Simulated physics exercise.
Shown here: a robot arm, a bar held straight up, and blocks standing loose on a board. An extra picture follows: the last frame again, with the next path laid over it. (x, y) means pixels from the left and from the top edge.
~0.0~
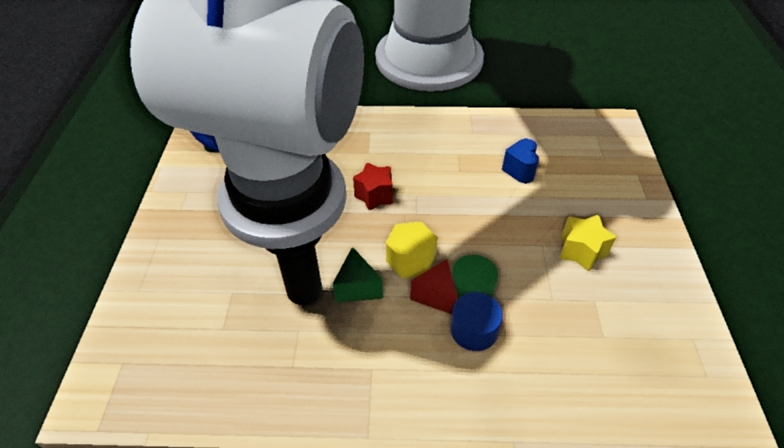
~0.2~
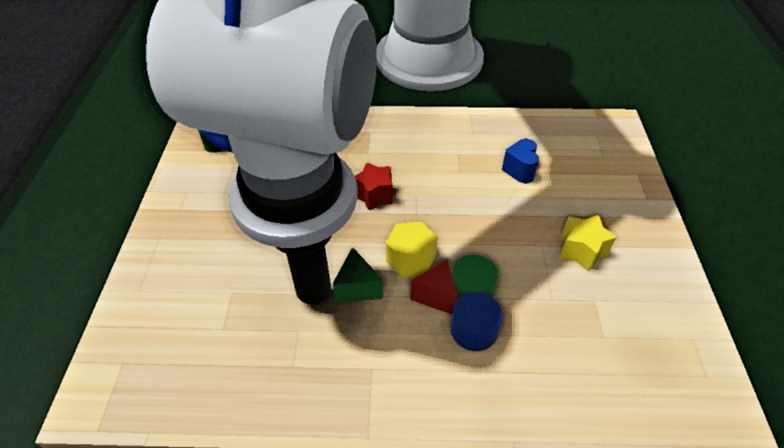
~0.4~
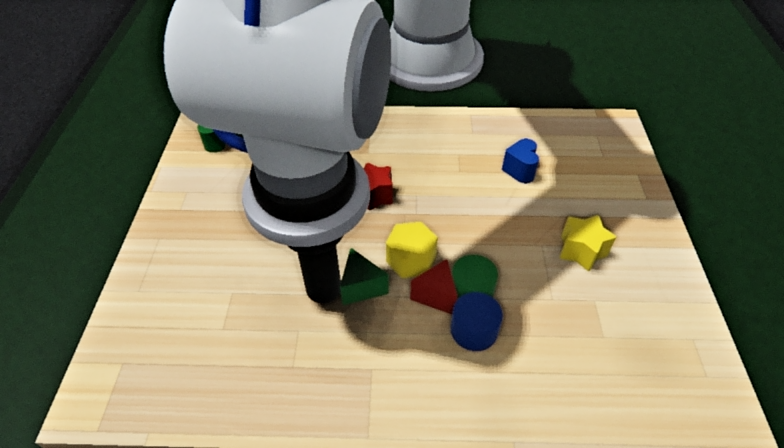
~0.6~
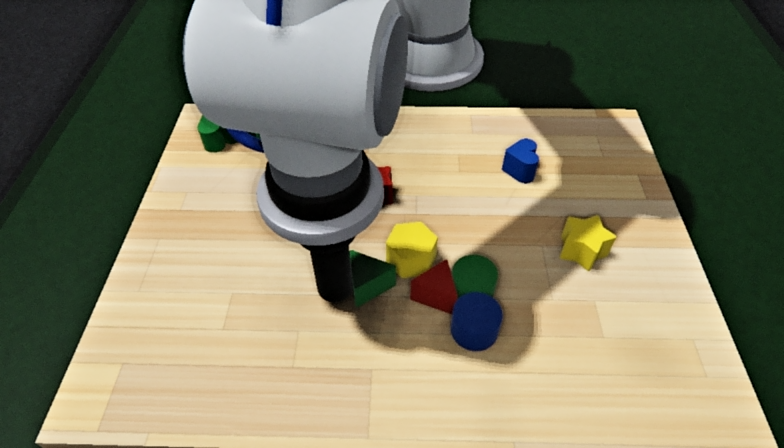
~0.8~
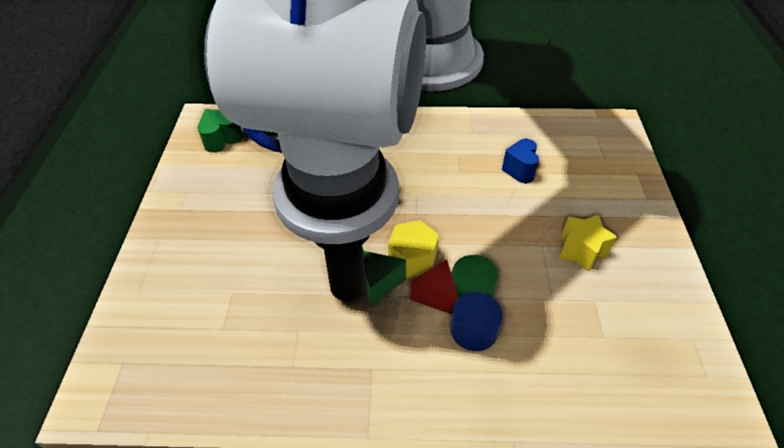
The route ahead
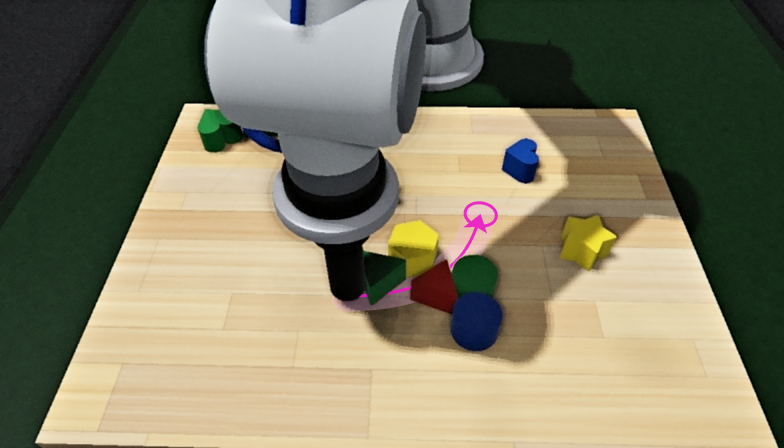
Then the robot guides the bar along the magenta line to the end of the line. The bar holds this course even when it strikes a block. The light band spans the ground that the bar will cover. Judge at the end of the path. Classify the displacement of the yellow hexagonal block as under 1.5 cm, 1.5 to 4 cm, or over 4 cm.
Overall it shifts more than 4 cm.
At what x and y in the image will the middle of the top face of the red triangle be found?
Put as a pixel place, it's (461, 284).
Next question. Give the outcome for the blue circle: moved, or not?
That block is shifted.
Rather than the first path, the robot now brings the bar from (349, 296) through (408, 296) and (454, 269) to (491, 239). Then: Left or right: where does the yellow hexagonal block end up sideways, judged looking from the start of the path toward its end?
Shifts left.
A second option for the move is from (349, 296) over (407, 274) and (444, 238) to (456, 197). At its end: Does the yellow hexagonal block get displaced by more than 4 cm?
In short: Yes.
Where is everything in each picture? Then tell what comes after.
Tip of the bar (305, 291), middles of tops, green triangle (356, 269), yellow hexagonal block (412, 240), red triangle (438, 278), green circle (475, 272), blue circle (478, 312), in the first frame.
Bar (314, 290), nothing pushed, in the second frame.
Bar (324, 289), green triangle (360, 269), in the third frame.
Bar (335, 288), green triangle (367, 267), in the fourth frame.
Bar (348, 287), green triangle (378, 265), yellow hexagonal block (414, 239), red triangle (438, 278), green circle (475, 272), blue circle (478, 312), in the fifth frame.
The line goes from (349, 296) over (413, 287) and (461, 256) to (481, 214).
On the path given first. One third of the way, bar (414, 277); green triangle (442, 254); yellow hexagonal block (431, 224), turned 40° anticlockwise; red triangle (453, 284), turned 15° anticlockwise; green circle (486, 271); blue circle (487, 319).
Two thirds of the way, bar (463, 245); green triangle (486, 218), turned 50° anticlockwise; yellow hexagonal block (438, 209), turned 80° anticlockwise; red triangle (461, 284); green circle (496, 270); blue circle (490, 323).
At the end, bar (482, 204); green triangle (513, 191), turned 15° clockwise; yellow hexagonal block (437, 205), turned 100° anticlockwise; red triangle (461, 284); green circle (496, 270); blue circle (490, 323).
